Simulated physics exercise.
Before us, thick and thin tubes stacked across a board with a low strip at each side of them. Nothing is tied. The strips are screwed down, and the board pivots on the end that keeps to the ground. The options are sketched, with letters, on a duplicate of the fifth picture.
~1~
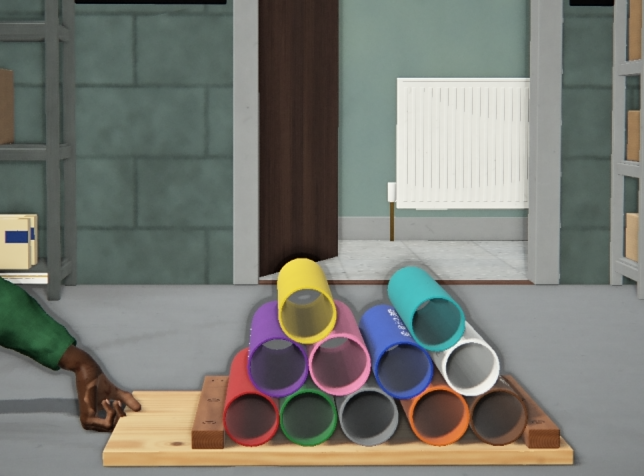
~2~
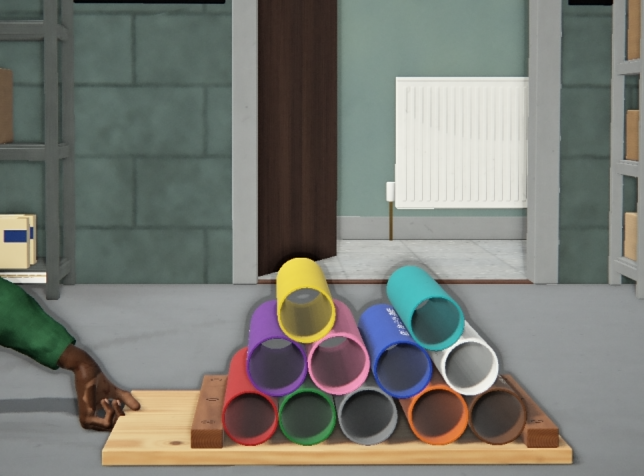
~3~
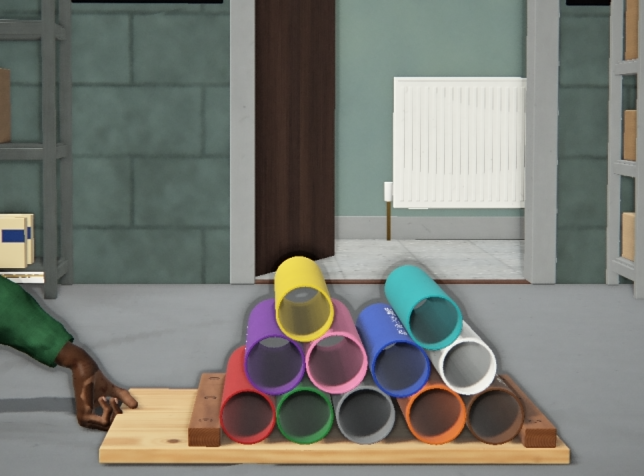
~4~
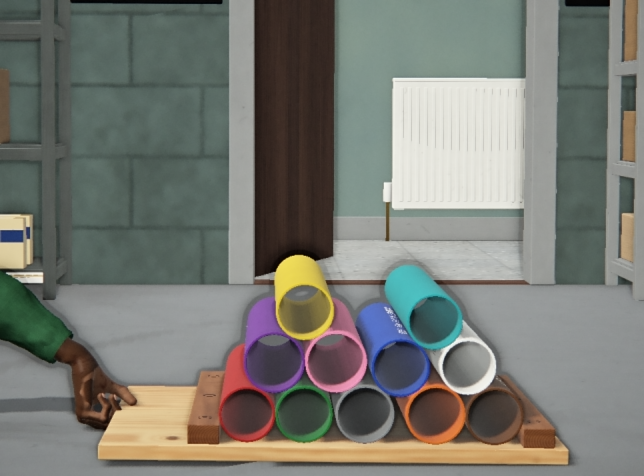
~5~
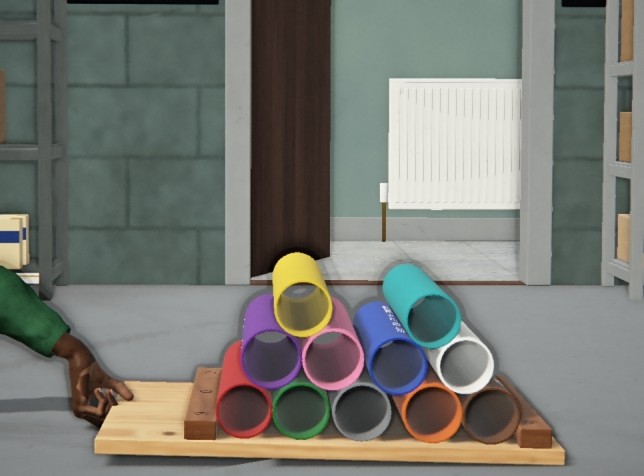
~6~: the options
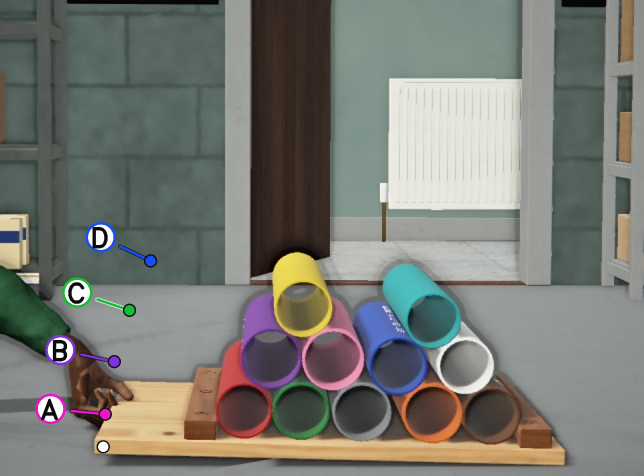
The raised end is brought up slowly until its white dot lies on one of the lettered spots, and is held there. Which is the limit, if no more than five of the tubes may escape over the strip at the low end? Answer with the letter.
Mark D is as high as it can go.
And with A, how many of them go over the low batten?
It comes to none.
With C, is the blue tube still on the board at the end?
Yes.
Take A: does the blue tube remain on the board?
The blue tube: Yes.
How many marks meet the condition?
Four of the four.
On the marked copy, A at (105, 414); B at (114, 361); C at (129, 310); D at (151, 261); the white dot at (103, 447).
With D. Early on, board at 16°.
Further on, board at 25°.
At the end, board at 25°, one over the low batten (white).
As for the rest, A none over the low batten; B none over the low batten; C one over the low batten (white).
